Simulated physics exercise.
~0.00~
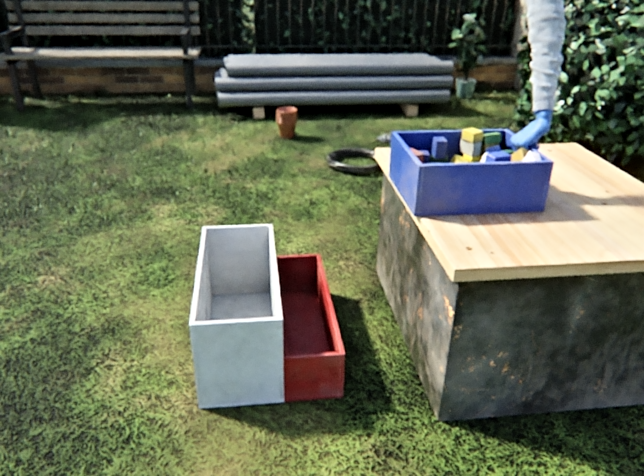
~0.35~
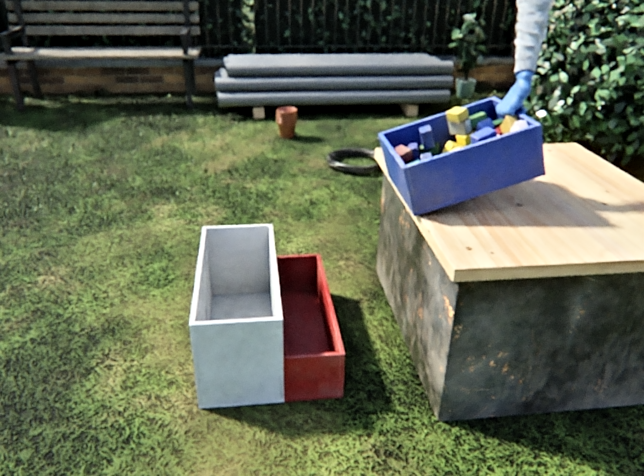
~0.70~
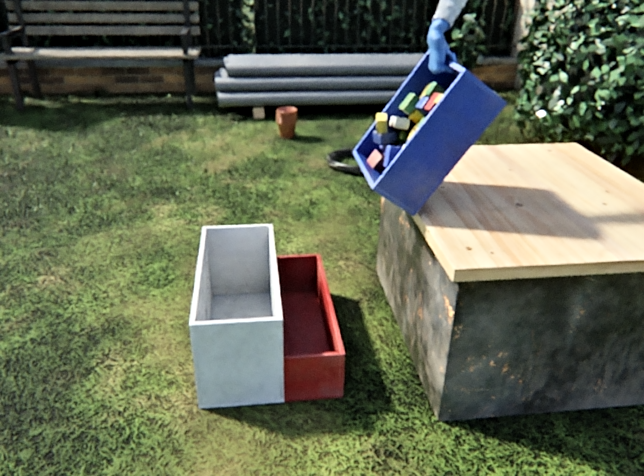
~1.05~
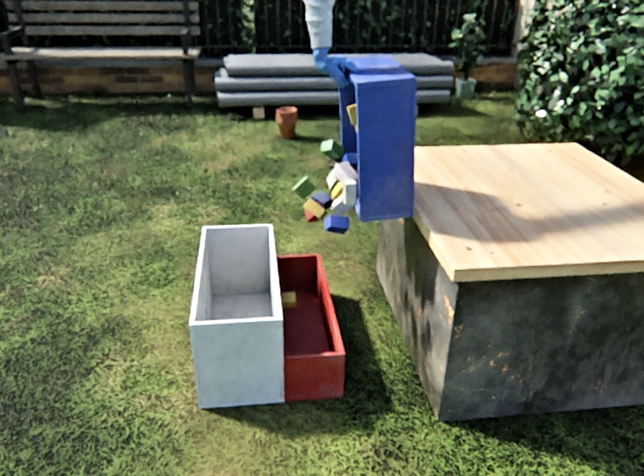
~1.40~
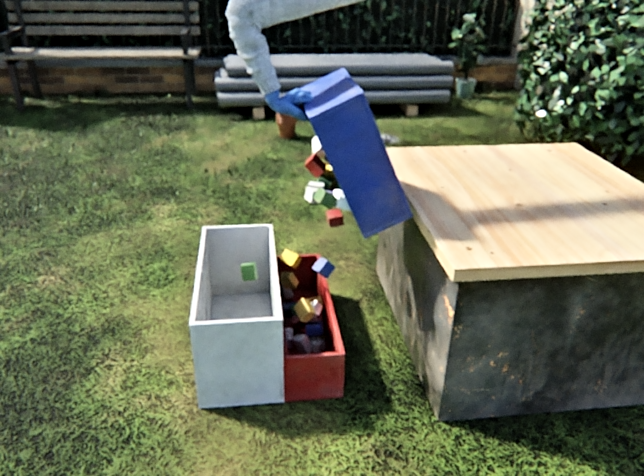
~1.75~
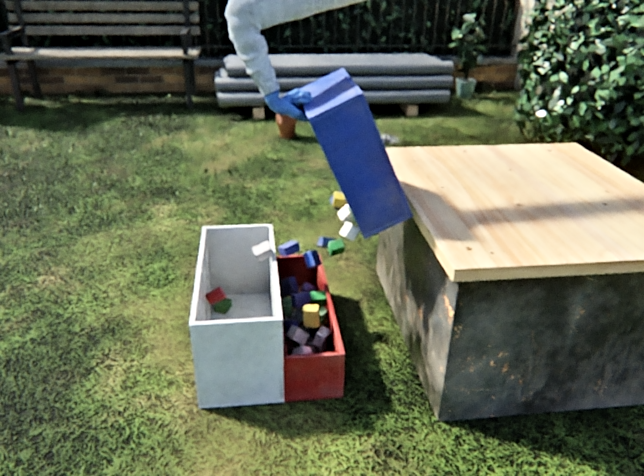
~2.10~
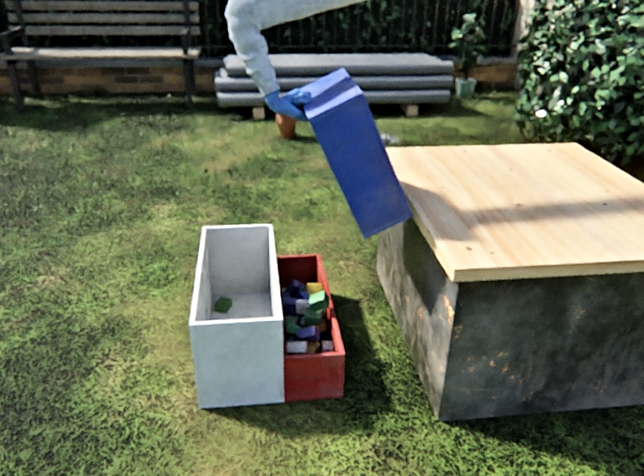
In this clip, a blue-gloved hand lifts a blue box of colorful toy bricks from a wooden-topped bench on a lawn, moves it left and tips it over. The bricks tumble out, mostly into the red tub, with a few in the white tote, leaving the box held tilted.
